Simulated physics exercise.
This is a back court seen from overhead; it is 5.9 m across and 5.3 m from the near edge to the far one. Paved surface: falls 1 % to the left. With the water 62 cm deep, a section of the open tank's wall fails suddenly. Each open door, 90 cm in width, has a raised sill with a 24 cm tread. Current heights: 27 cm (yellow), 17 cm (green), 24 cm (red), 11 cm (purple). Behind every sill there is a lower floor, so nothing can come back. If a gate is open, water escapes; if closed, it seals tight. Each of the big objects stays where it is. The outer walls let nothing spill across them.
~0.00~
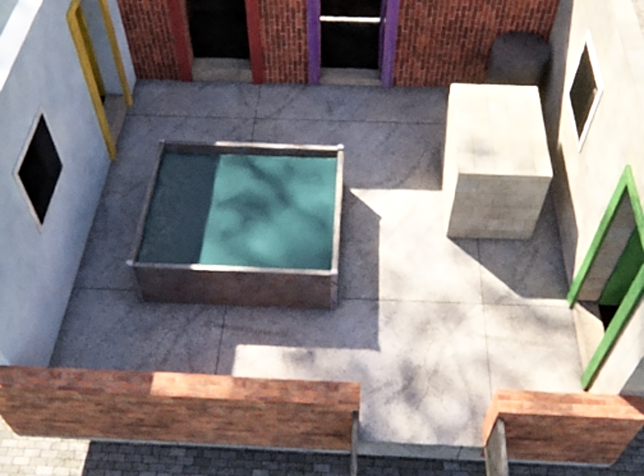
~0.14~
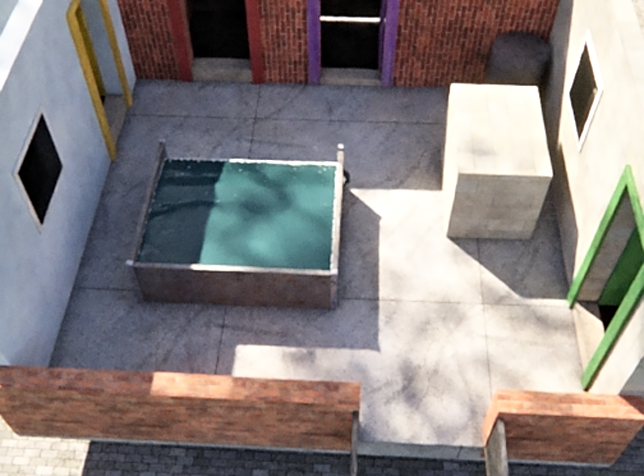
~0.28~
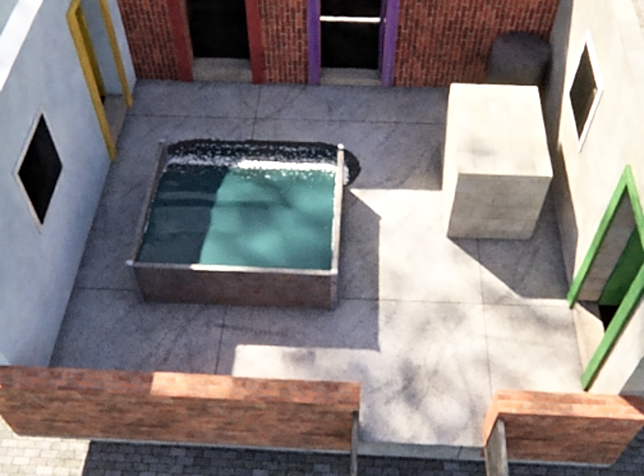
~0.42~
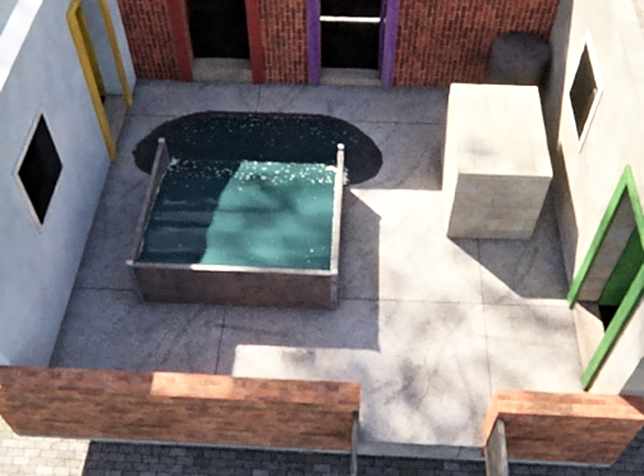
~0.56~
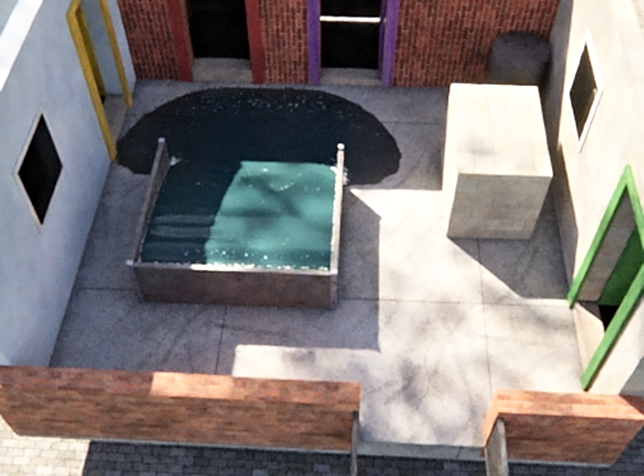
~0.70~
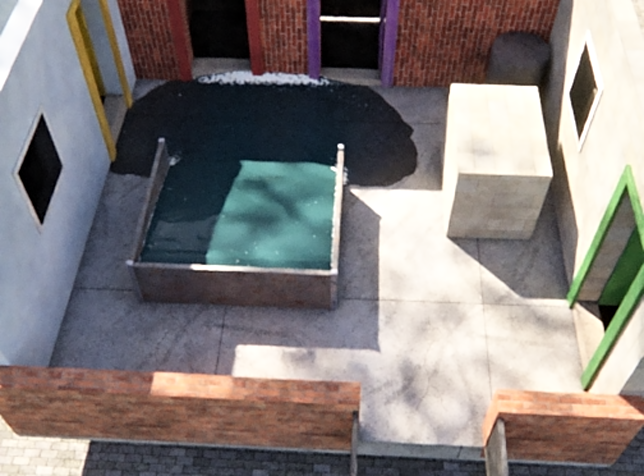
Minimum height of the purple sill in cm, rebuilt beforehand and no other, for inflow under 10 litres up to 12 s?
27 cm.
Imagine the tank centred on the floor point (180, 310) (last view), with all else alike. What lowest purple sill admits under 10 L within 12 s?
I'd put it at close to 17 cm.
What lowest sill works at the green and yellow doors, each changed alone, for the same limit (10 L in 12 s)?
Roughly 8.5 cm for the green door and roughly 23 cm for the yellow door.
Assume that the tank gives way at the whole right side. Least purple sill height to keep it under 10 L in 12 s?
The answer is some 14.5 cm.
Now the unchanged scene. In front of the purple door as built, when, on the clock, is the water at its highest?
Roughly 1.8 s.
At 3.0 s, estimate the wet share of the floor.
Approximately 45 % of it.
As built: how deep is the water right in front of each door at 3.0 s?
Centimetres: Yellow = 23, green = 0, red = 26, purple = 19.
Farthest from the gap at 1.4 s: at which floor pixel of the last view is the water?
Pixel: About (452, 90).
After 1.4 s water covers 30 % of the floor, deepest (42 cm) near (257, 85); 26 cm at the purple door, 36 litres in over its 11 cm sill.
After 3.0 s water covers 45 % of the floor, deepest (32 cm) near (137, 82); 19 cm at the purple door, 153 litres in over its 11 cm sill.
After 12.0 s water covers 95 % of the floor, deepest (12 cm) near (38, 404); 4 cm at the purple door, 181 litres in over its 11 cm sill.
At the purple door as built, the water arrived by 0.7 s and peaked near 27 cm at 1.8 s.
With a sill of 21.5 cm, 39 litres would have come in within the 12 s; with 29.5 cm, 4 litres. So under 10 litres takes about 27 cm.
